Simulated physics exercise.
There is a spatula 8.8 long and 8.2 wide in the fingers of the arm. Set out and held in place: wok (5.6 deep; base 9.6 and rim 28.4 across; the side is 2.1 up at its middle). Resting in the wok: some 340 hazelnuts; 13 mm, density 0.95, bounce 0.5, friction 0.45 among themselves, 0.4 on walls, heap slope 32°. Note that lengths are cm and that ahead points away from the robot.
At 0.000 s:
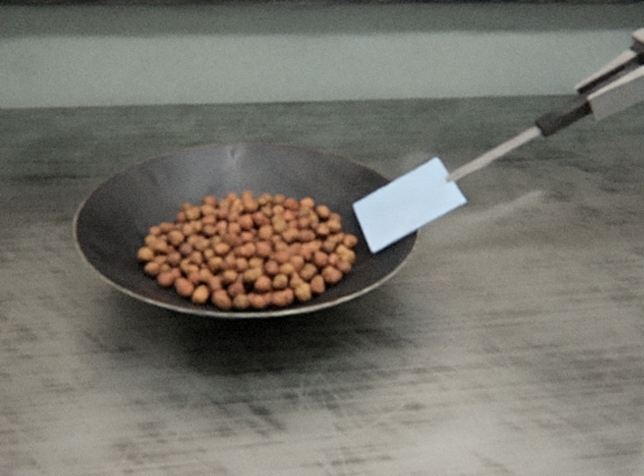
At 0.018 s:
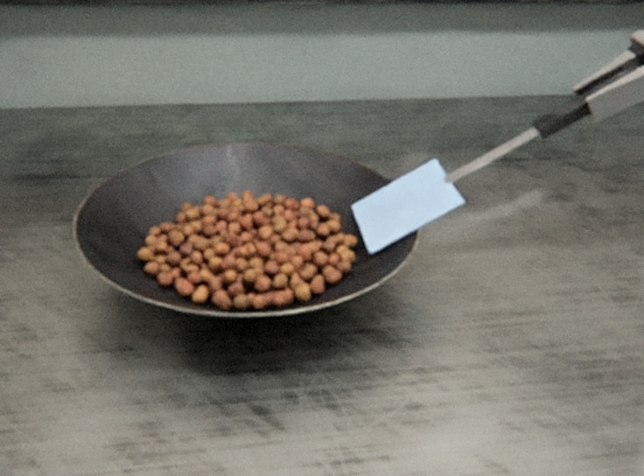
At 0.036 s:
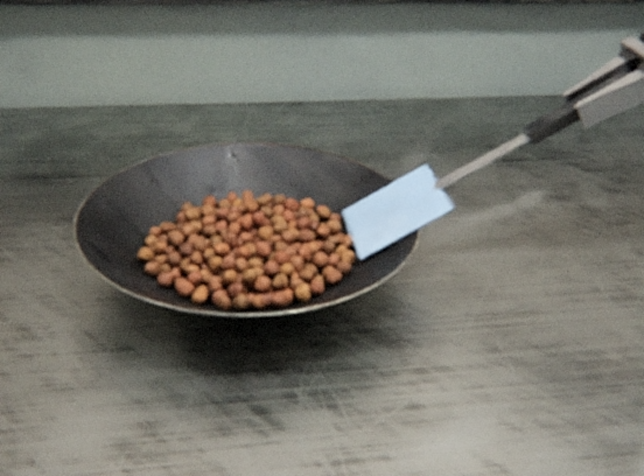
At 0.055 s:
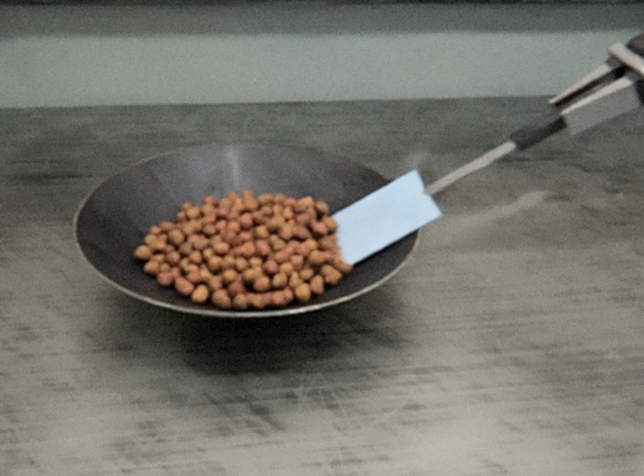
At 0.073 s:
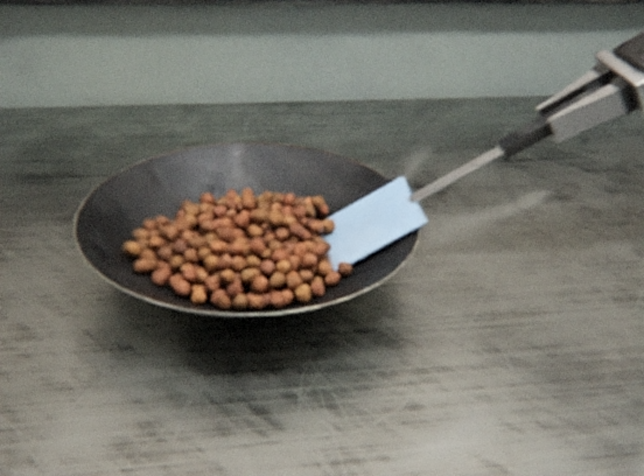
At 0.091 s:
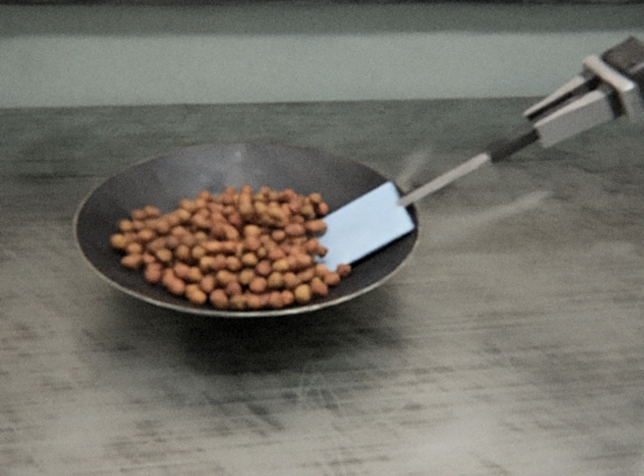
A robot arm slid a pale blue spatula down and left into a dark wok of hazelnuts, pushing into the heap's right side and shifting some of the nuts a little toward the left.
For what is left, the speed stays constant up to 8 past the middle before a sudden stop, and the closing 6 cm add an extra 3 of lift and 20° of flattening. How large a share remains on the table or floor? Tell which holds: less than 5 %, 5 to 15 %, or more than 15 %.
What holds is 5 to 15 %.
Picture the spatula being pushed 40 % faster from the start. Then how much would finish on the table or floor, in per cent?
It would be near 20 per cent.
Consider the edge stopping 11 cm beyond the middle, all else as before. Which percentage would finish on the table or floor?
Then about 35 per cent.
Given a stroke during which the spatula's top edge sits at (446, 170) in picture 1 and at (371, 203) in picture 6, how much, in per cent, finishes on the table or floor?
Roughly 25 percent ends up there.
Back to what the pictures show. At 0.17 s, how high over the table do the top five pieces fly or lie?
Roughly 6 cm.
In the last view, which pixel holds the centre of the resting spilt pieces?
Resting centre: About (11, 272).
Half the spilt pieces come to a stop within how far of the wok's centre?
Roughly 22 centimetres.
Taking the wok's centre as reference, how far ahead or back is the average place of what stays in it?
It sits near 5.0 centimetres ahead of centre.
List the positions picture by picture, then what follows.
In the first frame, the spatula top edge at (451, 179), sloping 31°; upper third of the load around (249, 239), from x 145 to 350, top at y 200; 339 in the wok.
In the second frame, the spatula top edge at (449, 180), sloping 31°; upper third of the load around (249, 239), from x 145 to 350, top at y 200.
In the third frame, the spatula top edge at (440, 186), sloping 31°; upper third of the load around (250, 239), from x 145 to 350, top at y 200.
In the fourth frame, the spatula top edge at (427, 193), sloping 31°; upper third of the load around (249, 237), from x 145 to 345, top at y 200.
In the fifth frame, the spatula top edge at (414, 199), sloping 31°; upper third of the load around (245, 234), from x 135 to 345, top at y 195.
In the sixth frame, the spatula top edge at (401, 204), sloping 31°; upper third of the load around (226, 231), from x 120 to 345, top at y 190; 339 in the wok.
After 0.17 s, sloping 31°, highest piece 6 above the table; 339 in the wok.
After 0.25 s, sloping 23°, highest piece 7 above the table; 339 in the wok.
After 0.49 s, sloping 11°, highest piece 8 above the table; 309 in the wok, 22 on the table or floor, 8 on the blade or in flight.
After 1.54 s, sloping 11°, highest piece 7 above the table; 309 in the wok, 30 on the table or floor.
In the end, 309 in the wok, 30 on the table or floor. That is 9 % on the table or floor.
